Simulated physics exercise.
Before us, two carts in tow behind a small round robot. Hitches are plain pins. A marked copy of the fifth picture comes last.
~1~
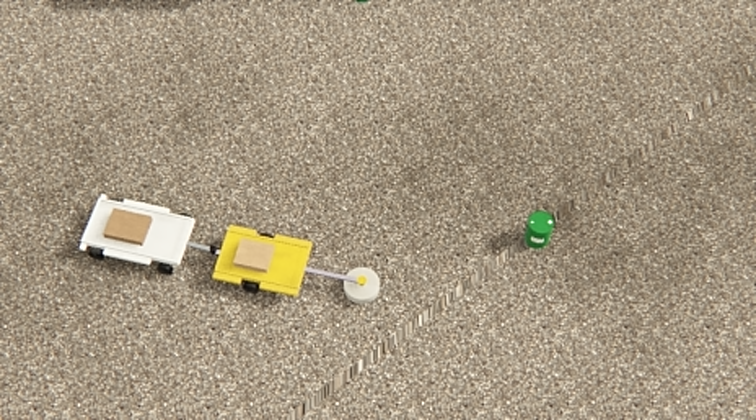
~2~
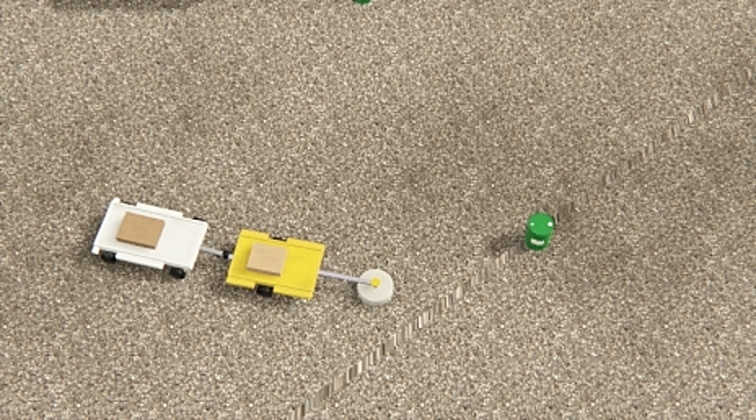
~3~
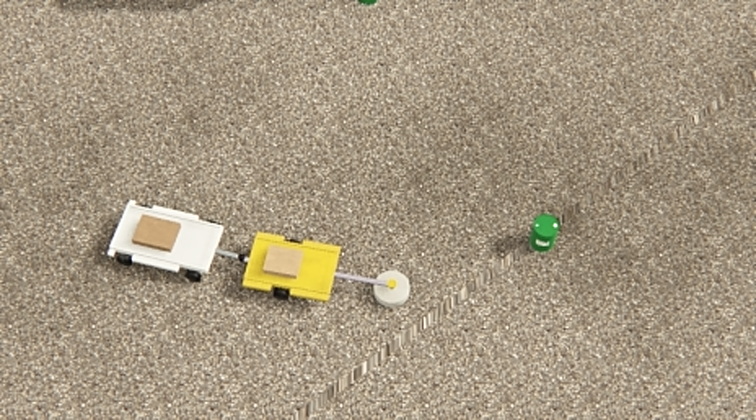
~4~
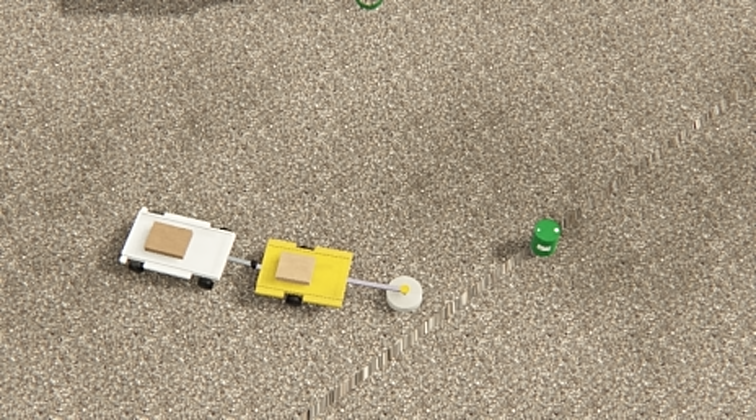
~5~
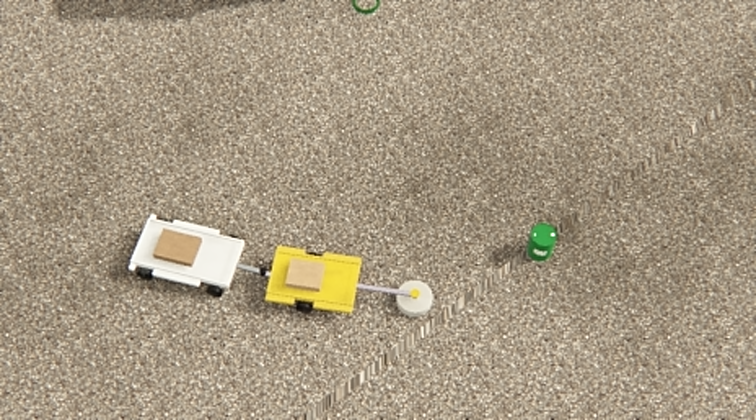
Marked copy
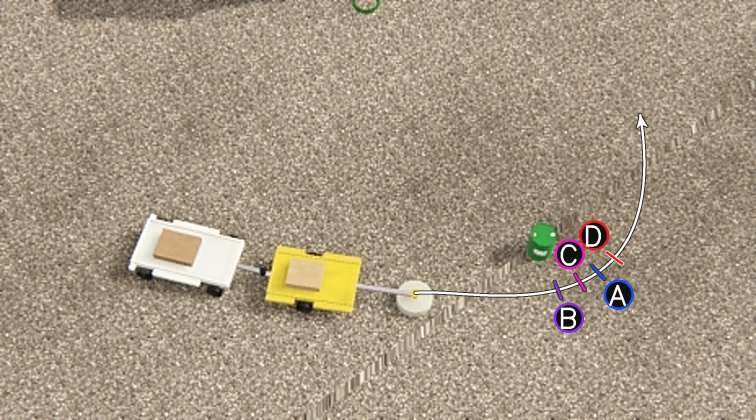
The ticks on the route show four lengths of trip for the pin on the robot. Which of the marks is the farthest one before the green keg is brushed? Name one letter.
Mark A.
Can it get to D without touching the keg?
No.
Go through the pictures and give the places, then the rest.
In the first picture, robot (362, 284); yellow cart (263, 259); white cart (138, 231).
In the second picture, robot (375, 286); yellow cart (276, 263); white cart (151, 235); green keg (537, 240).
In the third picture, robot (392, 288); yellow cart (292, 265); white cart (167, 238); green keg (542, 241).
In the fourth picture, robot (405, 293); yellow cart (304, 272); white cart (179, 245); green keg (543, 246).
In the fifth picture, robot (415, 297); yellow cart (314, 278); white cart (188, 252); green keg (540, 250).
On the marked copy, A at (598, 272); B at (558, 290); C at (580, 282); D at (614, 258); the route from (415, 293) via (606, 266) to (640, 115).
Following A. Soon after the start, robot (482, 299), last cart (251, 266).
Later, robot (546, 297), last cart (314, 277).
In the end, robot (596, 277), last cart (369, 284); nothing has been touched.
As for the rest, B is safe but short; C is safe but short; D is too far, the keg has been hit.
